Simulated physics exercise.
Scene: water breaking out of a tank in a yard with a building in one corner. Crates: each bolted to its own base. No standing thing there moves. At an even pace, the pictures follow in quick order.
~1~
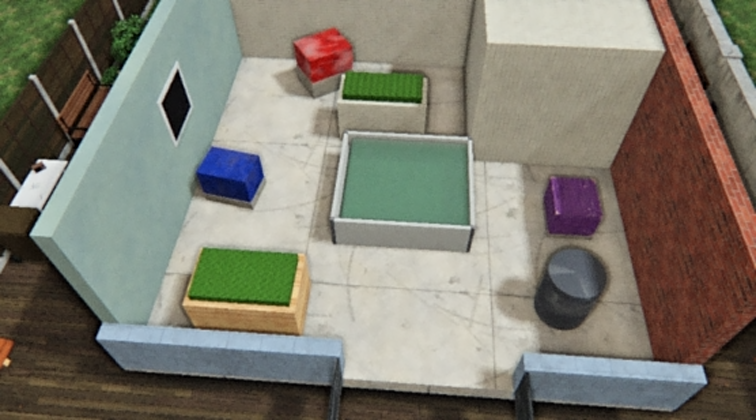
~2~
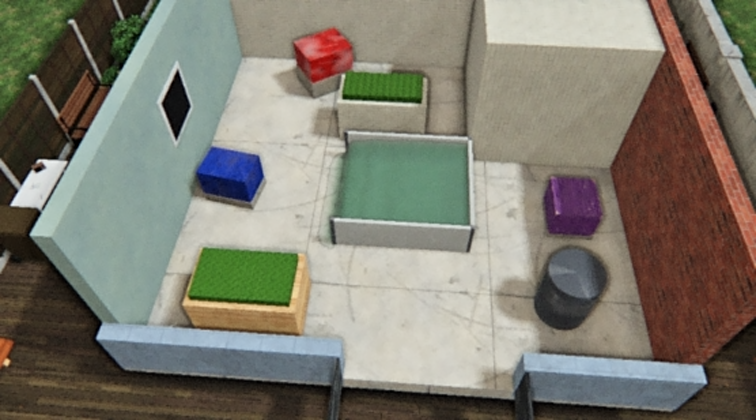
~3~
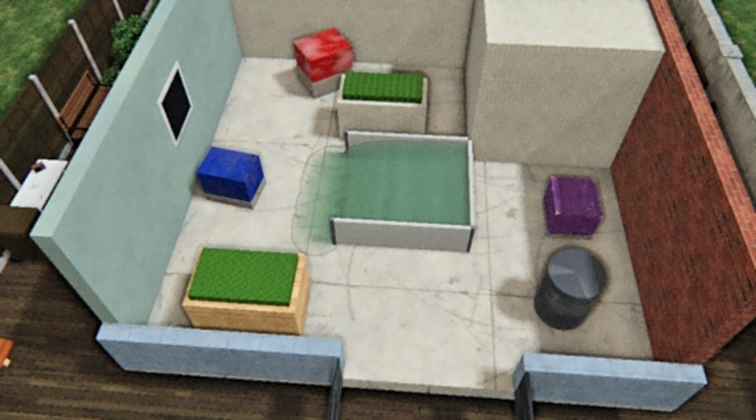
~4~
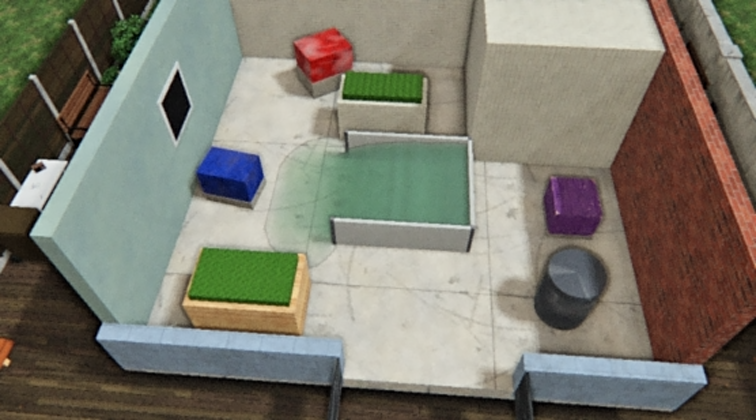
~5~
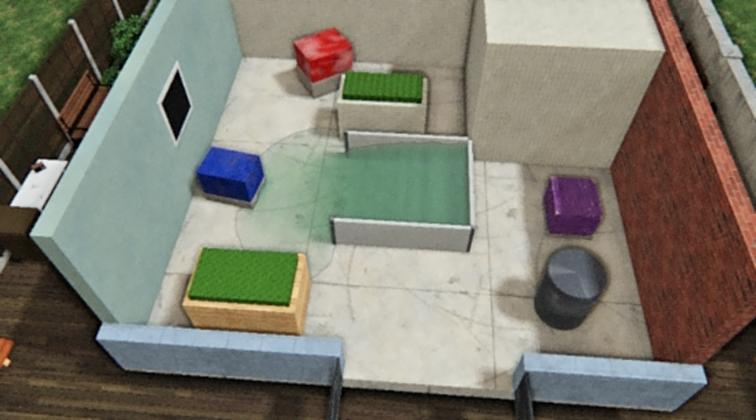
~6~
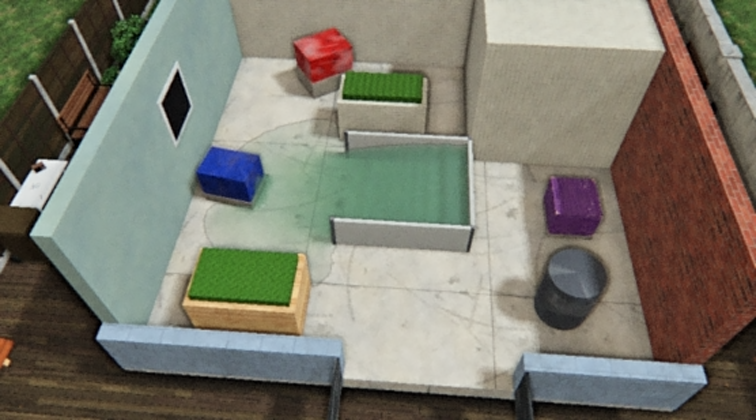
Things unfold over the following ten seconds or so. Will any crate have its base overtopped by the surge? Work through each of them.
Blue crate: Not safe, red crate: Safe, purple crate: Safe.
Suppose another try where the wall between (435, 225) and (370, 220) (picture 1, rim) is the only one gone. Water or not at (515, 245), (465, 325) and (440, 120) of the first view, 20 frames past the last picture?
One after the other: Clear, flooded, free of water.
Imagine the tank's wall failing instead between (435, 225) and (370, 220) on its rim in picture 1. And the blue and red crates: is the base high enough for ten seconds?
My reading: Blue escapes it; red is spared.
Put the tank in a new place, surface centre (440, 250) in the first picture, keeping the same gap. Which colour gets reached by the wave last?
The purple one.
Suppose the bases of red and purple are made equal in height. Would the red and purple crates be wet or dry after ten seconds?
Red crate drenched, purple crate untouched.
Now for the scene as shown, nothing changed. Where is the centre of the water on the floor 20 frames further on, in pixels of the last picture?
I reckon somewhere around (280, 193).
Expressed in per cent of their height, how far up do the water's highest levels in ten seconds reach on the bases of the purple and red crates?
I'd put it at some 80 % for one and some 80 % for the other, in that order.
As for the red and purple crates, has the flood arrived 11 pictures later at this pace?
Red crate: Wet, purple crate: Dry.
A moment on, water covers 30 % of the floor; the blue crate water round its plinth, the red crate not reached, the purple crate not reached.
Next, water covers 35 % of the floor; the blue crate water round its plinth, the red crate water round its plinth, the purple crate not reached.
Then, water covers 45 % of the floor; the blue crate water round its plinth, the red crate water round its plinth, the purple crate not reached.
Later, water covers 75 % of the floor; the blue crate water round its plinth, the red crate water round its plinth, the purple crate water round its plinth.
In the end, water covers 95 % of the floor; the blue crate was topped, the red crate stayed above the water, the purple crate stayed above the water.
